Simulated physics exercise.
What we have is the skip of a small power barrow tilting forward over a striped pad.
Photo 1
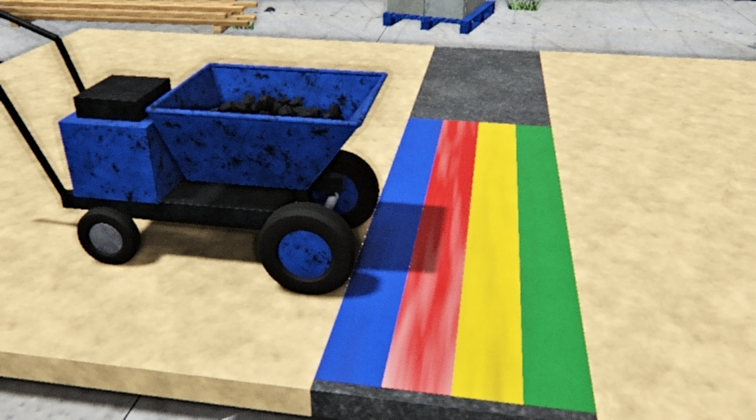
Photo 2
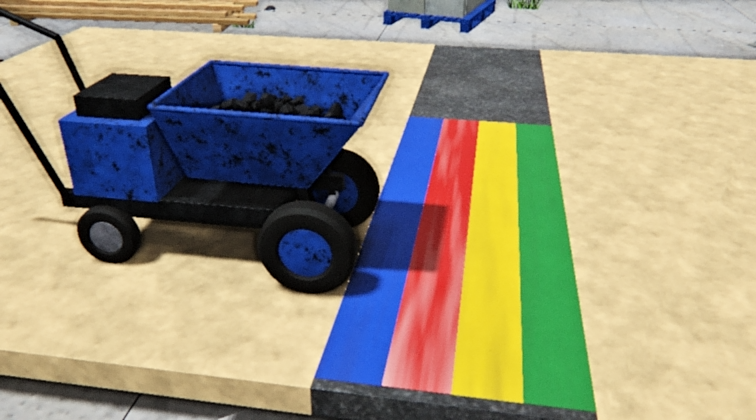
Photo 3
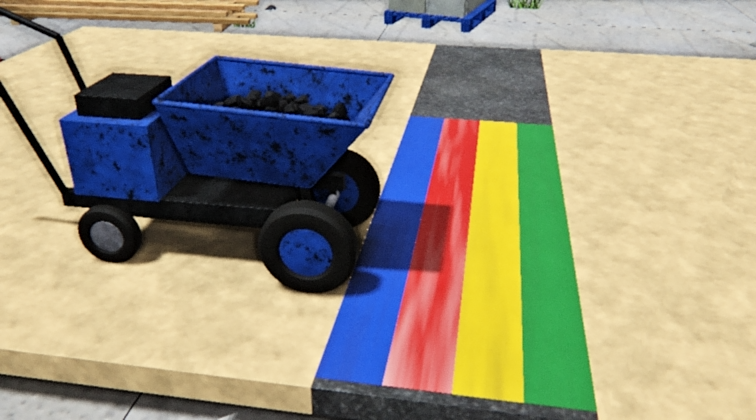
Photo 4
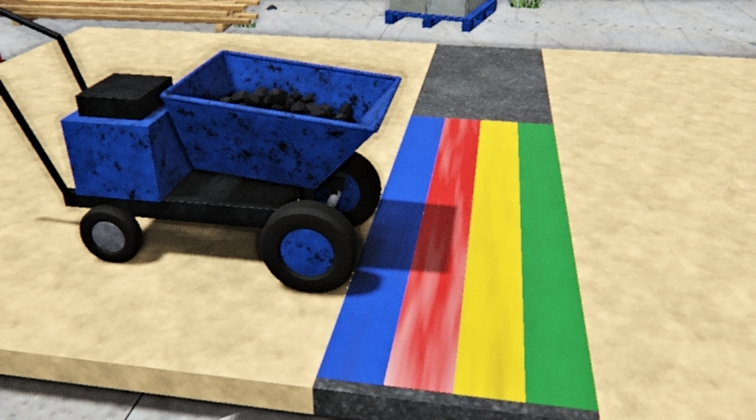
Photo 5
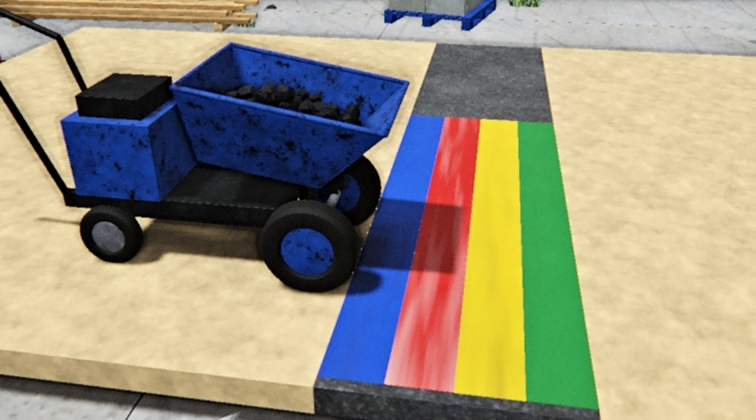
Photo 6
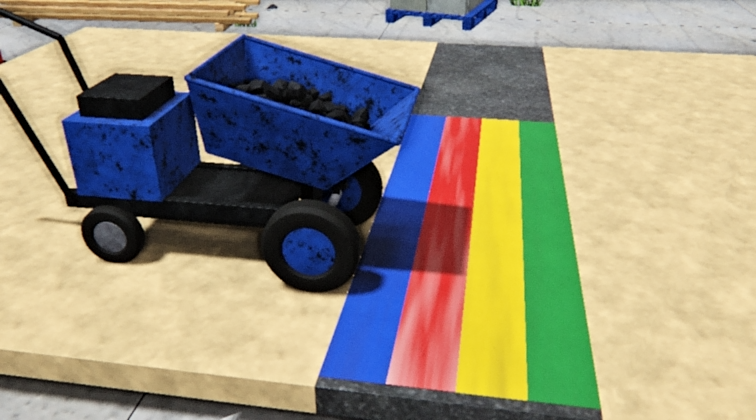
Beside a striped pad, a small barrow's blue skip of dark lumps tilts slightly forward.
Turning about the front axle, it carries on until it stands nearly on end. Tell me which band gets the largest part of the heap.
I would say the yellow band gets the largest part.
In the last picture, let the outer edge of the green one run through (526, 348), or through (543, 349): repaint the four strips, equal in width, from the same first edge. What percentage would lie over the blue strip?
0 per cent, then 0 per cent, roughly.
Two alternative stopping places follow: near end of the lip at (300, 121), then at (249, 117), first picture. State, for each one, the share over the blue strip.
10 % then 40 %.
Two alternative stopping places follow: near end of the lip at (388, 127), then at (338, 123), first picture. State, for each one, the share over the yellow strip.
You'd get around 30 in a hundred, then 40 in a hundred.
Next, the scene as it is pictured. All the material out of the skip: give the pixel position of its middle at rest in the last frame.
Roughly pixel (514, 264).
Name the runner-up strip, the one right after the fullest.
Following the top strip comes the strip in green.
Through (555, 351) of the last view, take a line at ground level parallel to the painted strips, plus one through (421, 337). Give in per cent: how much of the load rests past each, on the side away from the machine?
Roughly 20 and 90 %.
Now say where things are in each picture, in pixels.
In the first picture, lip of the skip near (359, 125), level; top of the load near (265, 119), lumps of coal; blue strip near (364, 329); red strip near (425, 335); yellow strip near (489, 342); green strip near (554, 349).
In the second picture, lip of the skip near (361, 124), level; top of the load near (266, 117).
In the third picture, lip of the skip near (366, 126), tipped barely; top of the load near (261, 107).
In the fourth picture, lip of the skip near (375, 130), tipped a little; top of the load near (255, 112).
In the fifth picture, lip of the skip near (385, 135), tipped a little; top of the load near (262, 107).
In the sixth picture, lip of the skip near (398, 143), tipped a little; top of the load near (272, 103); blue strip near (368, 326); red strip near (430, 332); yellow strip near (493, 339); green strip near (559, 346).
Shortly afterwards, skip tipped steeply; the whole lot in the skip.
Next, skip tipped steeply; all but a few in the skip; a little over the yellow strip.
Some moments later, skip tipped right over; near a quarter in the skip; only a few over the red strip; near half over the yellow strip; near a quarter over the green strip; a little off the paint.
In the end, skip tipped right over; a little in the skip; none at all over the blue strip; a little over the red strip; near half over the yellow strip; near a quarter over the green strip; a little off the paint.
